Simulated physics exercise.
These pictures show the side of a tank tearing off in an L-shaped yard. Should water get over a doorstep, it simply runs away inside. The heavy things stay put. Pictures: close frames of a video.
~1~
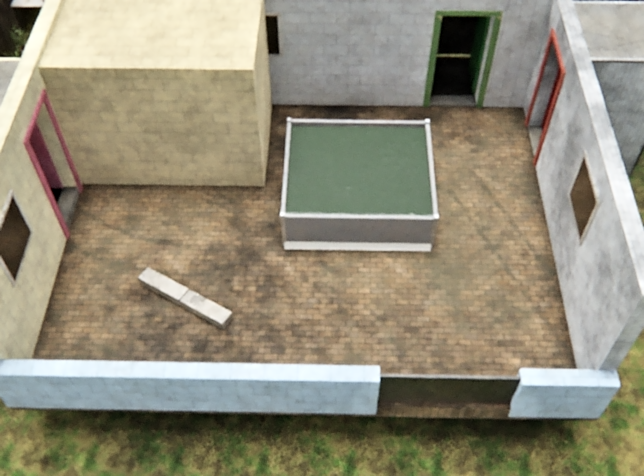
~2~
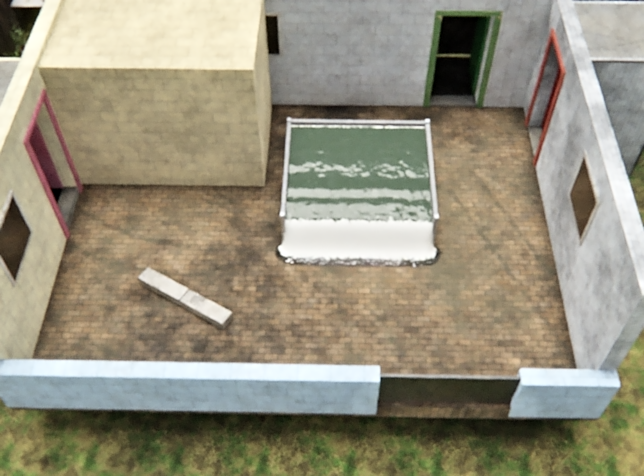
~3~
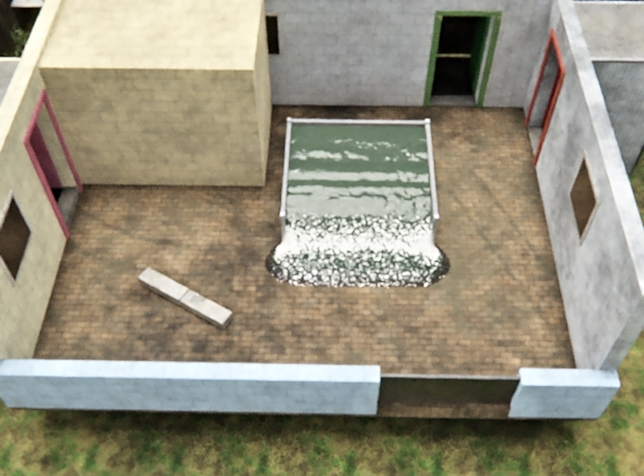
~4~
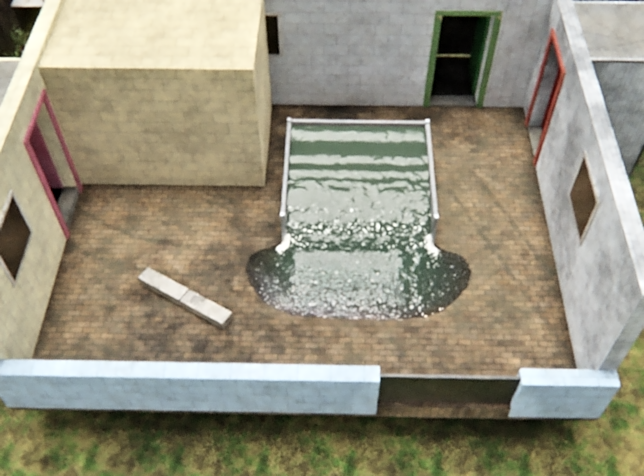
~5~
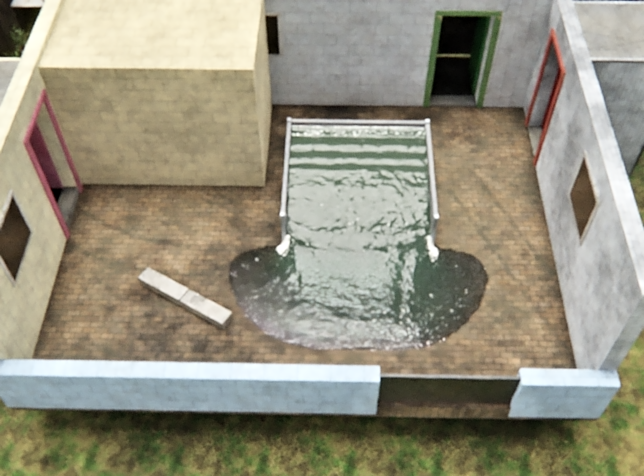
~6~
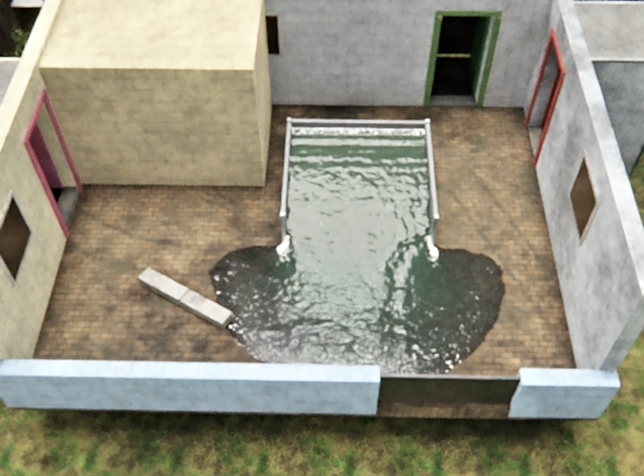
A walled yard paved in brown brick, with a cream block jutting in at the upper left, is seen from high above by a still camera. A pale-rimmed tank of green water stands near the centre, between a pink doorway at left and green and red ones at right, with a pale slab lying lower left. The tank's near side gives way and water pours out, foaming, then spreads across the bricks in a widening rounded pool, reaching the slab and the low pale-blue front wall.
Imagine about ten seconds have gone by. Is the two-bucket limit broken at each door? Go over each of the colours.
Red door: Limit broken, green door: Limit broken, pink door: Limit kept.
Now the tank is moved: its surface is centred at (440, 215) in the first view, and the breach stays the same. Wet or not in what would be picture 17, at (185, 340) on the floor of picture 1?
Outcome at that point: Waterlogged.
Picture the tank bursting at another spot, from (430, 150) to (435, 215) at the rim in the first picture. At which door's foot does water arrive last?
Coming last is the pink one.
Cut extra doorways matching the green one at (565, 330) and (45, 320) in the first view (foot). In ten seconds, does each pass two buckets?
Above, above.
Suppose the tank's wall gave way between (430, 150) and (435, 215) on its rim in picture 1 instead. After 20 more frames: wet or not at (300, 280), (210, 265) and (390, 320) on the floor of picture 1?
The first spot is spared, the second spared, the third swamped.
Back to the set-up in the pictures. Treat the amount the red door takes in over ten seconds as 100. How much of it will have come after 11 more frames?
By then roughly 0 percent of the ten-second total is in.
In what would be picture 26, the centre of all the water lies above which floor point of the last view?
I'd place it roughly at (342, 305).
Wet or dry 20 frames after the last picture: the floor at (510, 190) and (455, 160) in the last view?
In order: Swamped and spared.
A moment on, water covers 35 % of the floor; the red door not reached, the green door not reached, the pink door not reached.
Next, water covers 40 % of the floor; the red door not reached, the green door not reached, the pink door not reached.
Then, water covers 65 % of the floor; the red door not reached, the green door not reached, the pink door wet at the sill, nothing in.
Later, water covers 90 % of the floor; the red door wet at the sill, nothing in, the green door over two buckets in, the pink door wet at the sill, nothing in.
In the end, water covers 100 % of the floor; the red door over two buckets in, the green door far over two buckets in, the pink door wet at the sill, nothing in.
